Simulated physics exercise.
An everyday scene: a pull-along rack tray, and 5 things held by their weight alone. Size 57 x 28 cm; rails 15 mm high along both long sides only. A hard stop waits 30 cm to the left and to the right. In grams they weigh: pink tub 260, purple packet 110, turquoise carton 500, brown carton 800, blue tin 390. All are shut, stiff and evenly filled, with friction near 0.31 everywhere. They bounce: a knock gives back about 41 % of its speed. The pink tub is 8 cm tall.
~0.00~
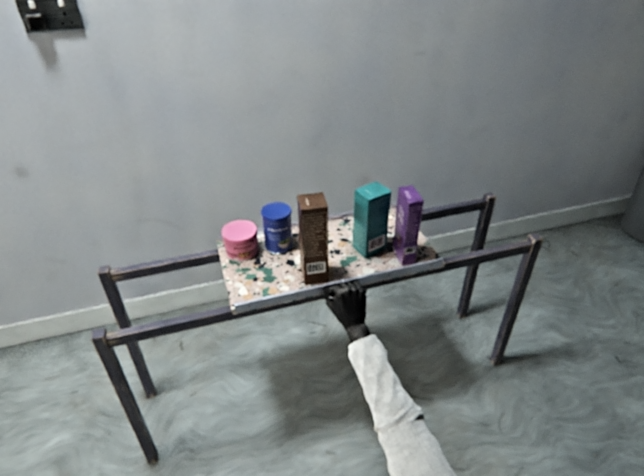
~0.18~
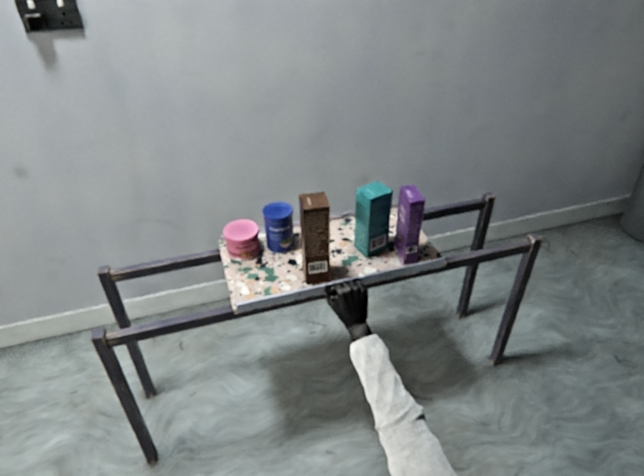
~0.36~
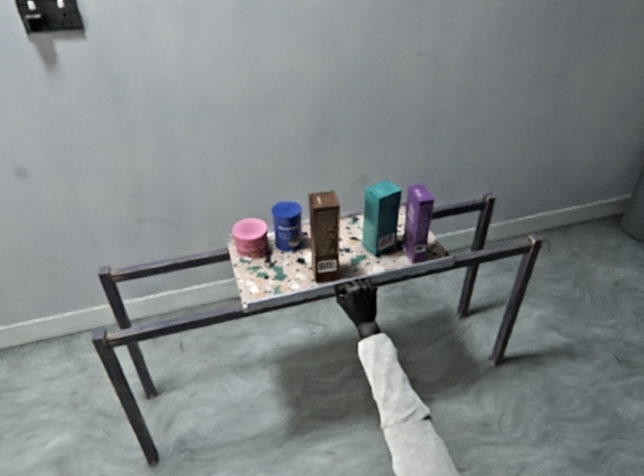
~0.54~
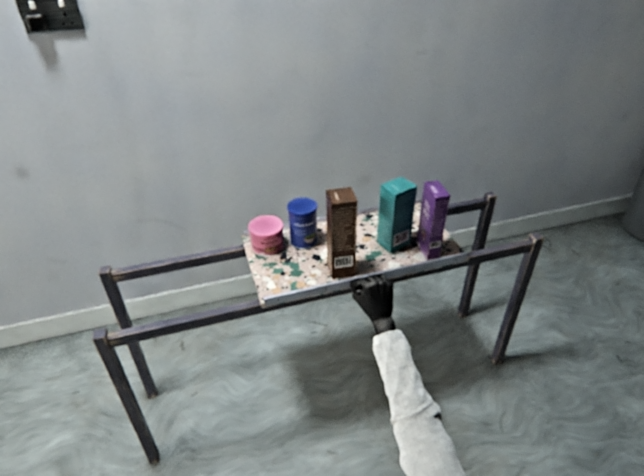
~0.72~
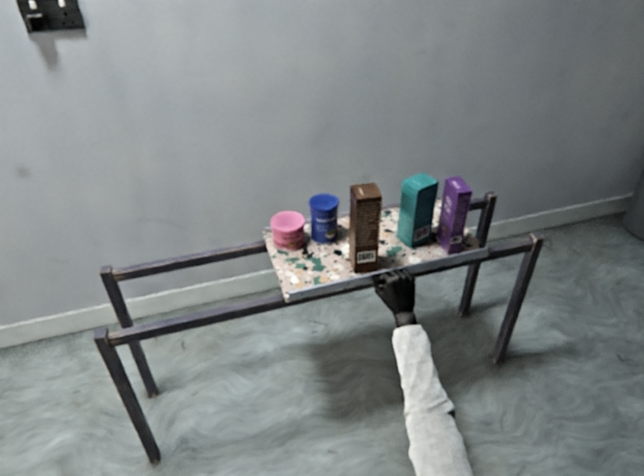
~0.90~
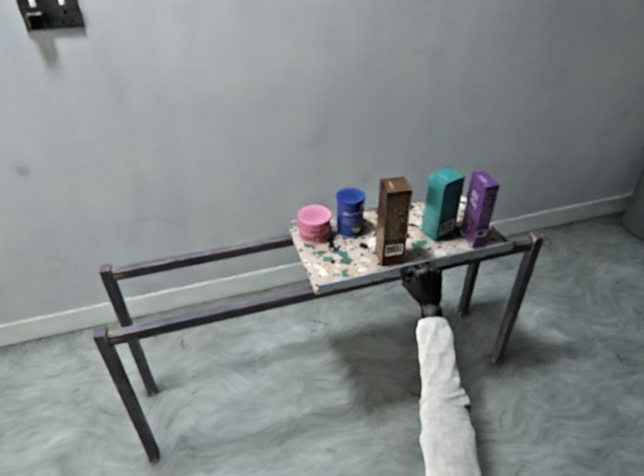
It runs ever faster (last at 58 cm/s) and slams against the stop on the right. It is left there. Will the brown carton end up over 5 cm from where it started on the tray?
The brown carton ends elsewhere.
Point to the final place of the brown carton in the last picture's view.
Around (477, 225).
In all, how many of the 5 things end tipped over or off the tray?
That comes to 2.
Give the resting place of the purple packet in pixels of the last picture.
Near (534, 314).
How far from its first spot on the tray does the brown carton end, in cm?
Some 21 cm.
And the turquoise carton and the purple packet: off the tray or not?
The turquoise carton ends on the tray; the purple packet ends off the tray.
After 1.30 s, tray moved 30 cm right; brown carton leaning 12° near (442, 212); purple packet leaning 38°; blue tin slid 5 cm.
After 1.70 s, tray moved 30 cm right; purple packet now off the tray; brown carton leaning 23° near (451, 212); pink tub slid 5 cm.
After 2.10 s, tray moved 30 cm right; brown carton on its side near (478, 227); turquoise carton slid 7 cm; pink tub slid 5 cm.
At rest (2.6 s), off the tray, purple packet; tipped over on the tray, brown carton; not toppled but over 5 cm from the start, turquoise carton; the other 2 in place, give or take 5 cm. Seen from the same camera at the end, brown carton near (477, 225).
